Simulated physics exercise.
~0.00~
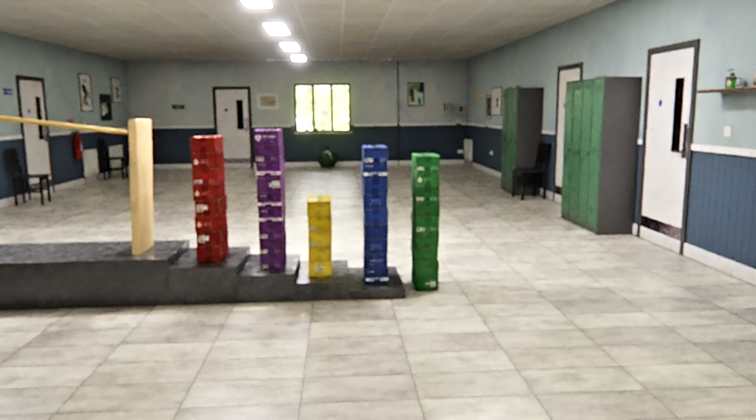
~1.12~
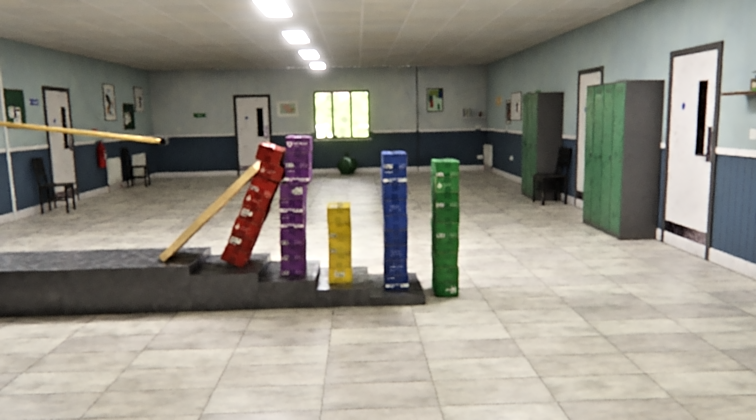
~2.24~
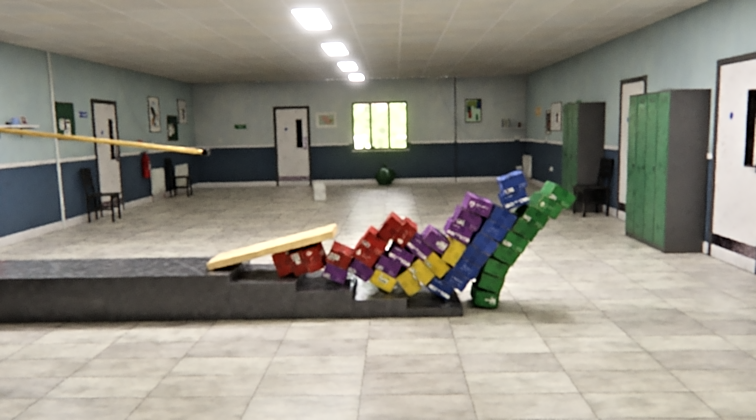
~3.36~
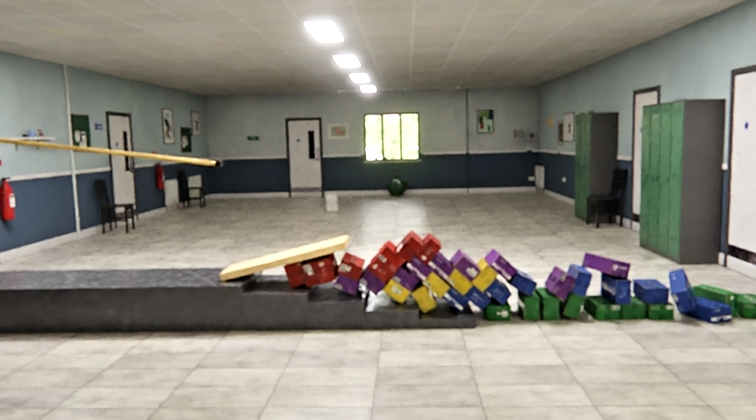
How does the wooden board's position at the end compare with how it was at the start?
The board stood upright at the left of the row at the start, but by the end it had toppled onto its side and lay at a slight slope beside the fallen red boxes.
